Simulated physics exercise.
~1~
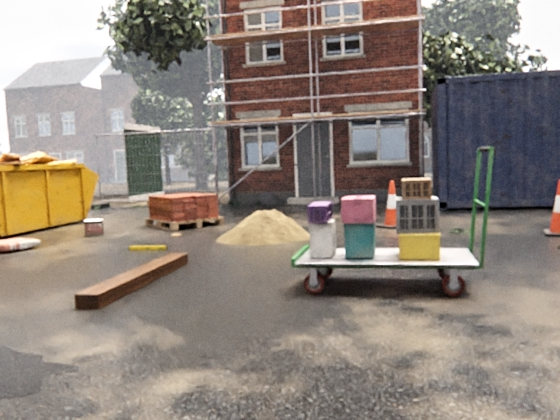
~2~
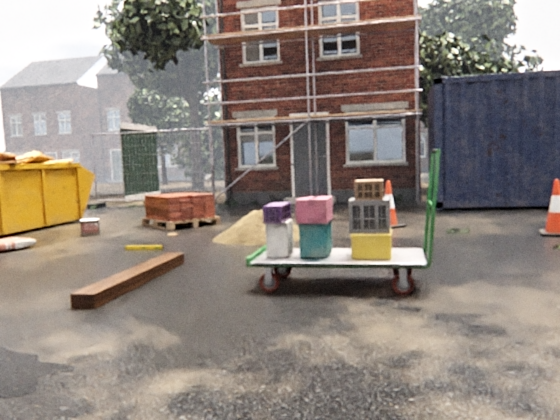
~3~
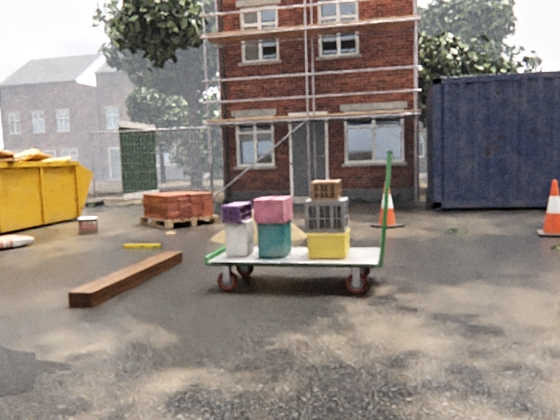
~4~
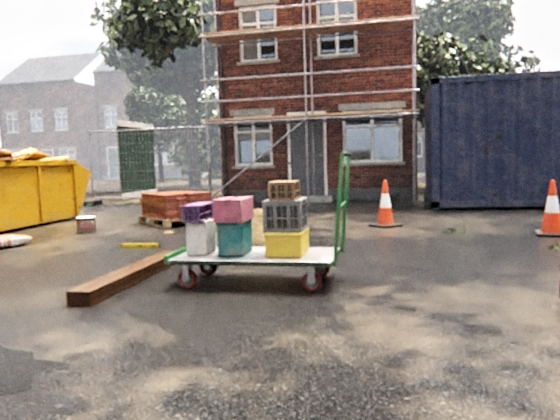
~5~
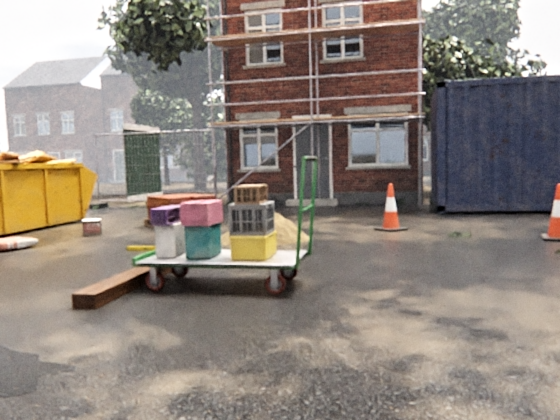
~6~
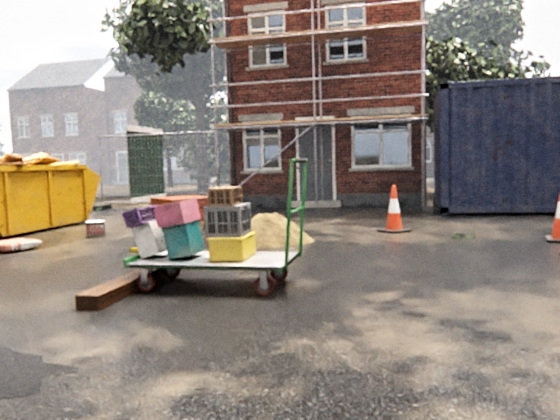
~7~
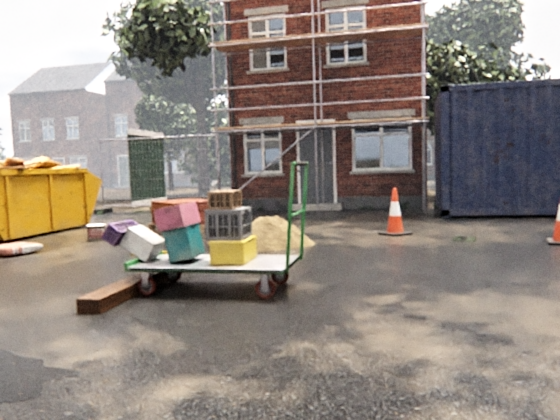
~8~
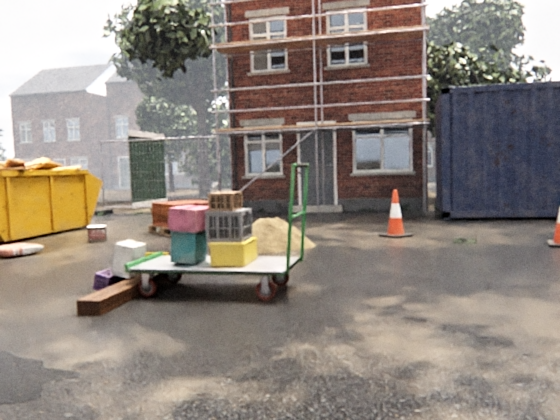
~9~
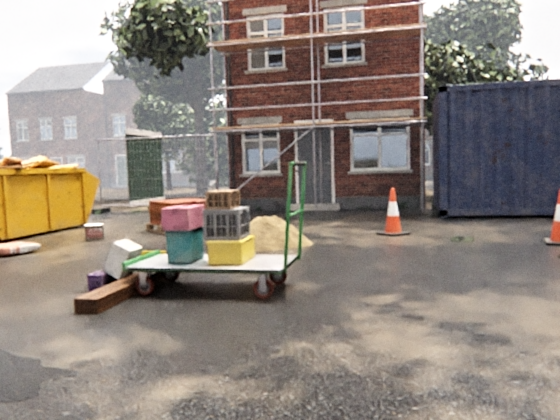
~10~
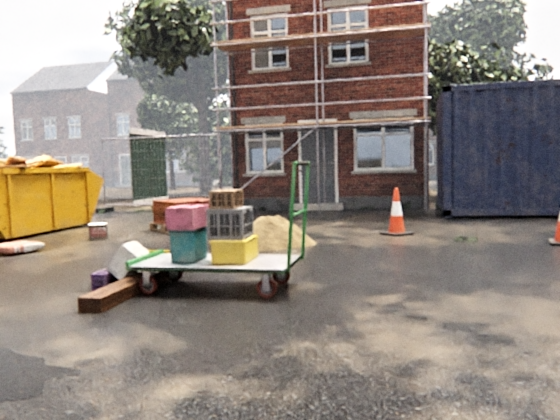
On a building site, a loaded cart rolls left, stops at a beam, and two boxes tumble off.
